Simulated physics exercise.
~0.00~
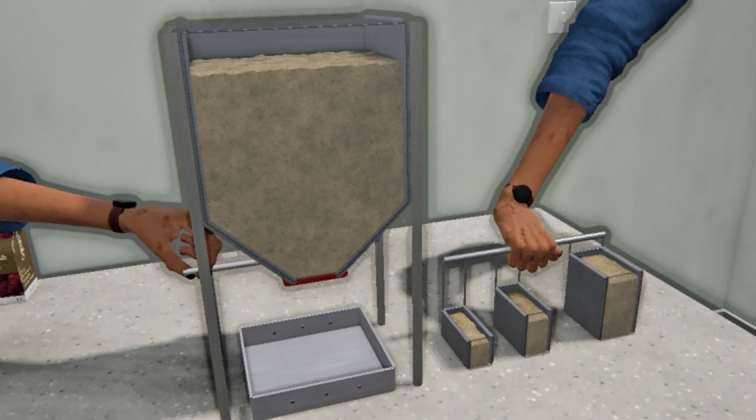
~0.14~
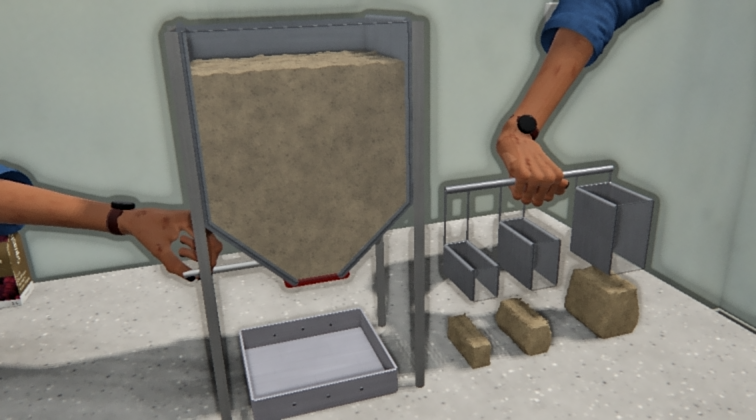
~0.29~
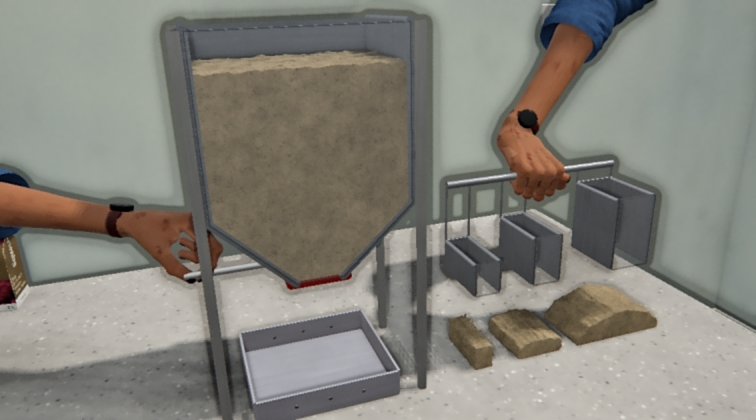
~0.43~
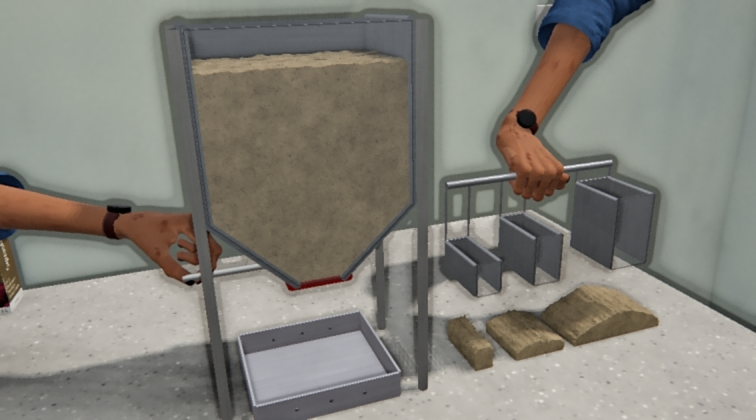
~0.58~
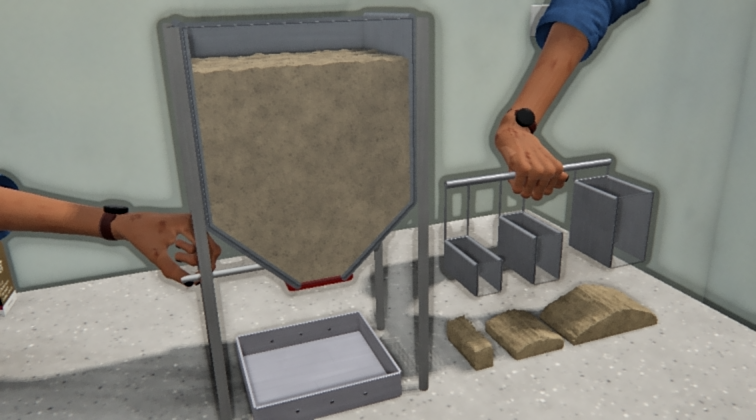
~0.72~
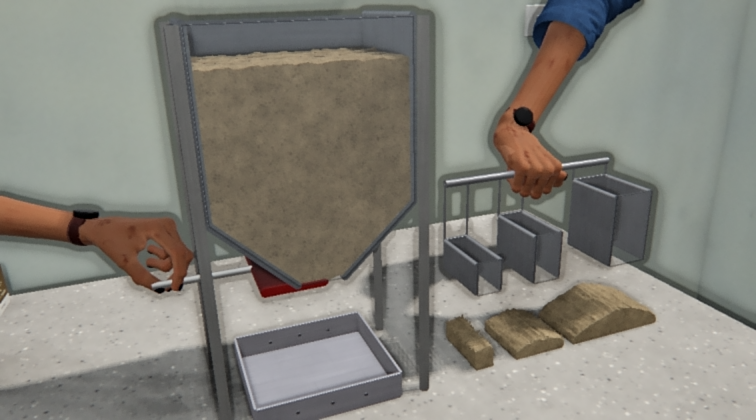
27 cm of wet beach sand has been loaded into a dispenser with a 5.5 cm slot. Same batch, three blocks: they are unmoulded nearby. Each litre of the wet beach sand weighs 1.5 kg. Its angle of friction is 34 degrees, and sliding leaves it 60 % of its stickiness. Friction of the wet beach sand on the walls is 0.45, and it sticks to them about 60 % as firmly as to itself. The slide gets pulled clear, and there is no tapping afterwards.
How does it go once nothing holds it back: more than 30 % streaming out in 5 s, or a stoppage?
Free outflow.
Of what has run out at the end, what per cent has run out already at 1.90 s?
The figure comes out at some 30 percent.
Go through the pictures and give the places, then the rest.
In the first picture, end of the slide at (296, 282), not yet moved; top of the wet beach sand at (323, 67); blocks stand 4.1 cm, 6.5 cm, 11 cm (left to right).
In the second picture, end of the slide at (298, 284), not yet moved; top of the wet beach sand at (325, 66); blocks stand 4.0 cm, 5.2 cm, 8.7 cm (left to right).
In the third picture, end of the slide at (300, 285), not yet moved; top of the wet beach sand at (327, 66); blocks stand 4.0 cm, 3.3 cm, 5.0 cm (left to right).
In the fourth picture, end of the slide at (300, 287), not yet moved; top of the wet beach sand at (328, 65); blocks stand 3.9 cm, 3.2 cm, 4.9 cm (left to right).
In the fifth picture, end of the slide at (301, 287), not yet moved; top of the wet beach sand at (329, 63); blocks stand 3.9 cm, 3.2 cm, 4.9 cm (left to right).
In the sixth picture, end of the slide at (274, 293), moved 3.4 cm; top of the wet beach sand at (344, 61); blocks stand 3.8 cm, 3.2 cm, 4.9 cm (left to right).
After 1.07 s, 4 % has run out.
After 1.49 s, 18 % has run out.
After 1.90 s, 31 % has run out.
After 2.32 s, 44 % has run out.
After 5.62 s, at the end, 100 % has run out.
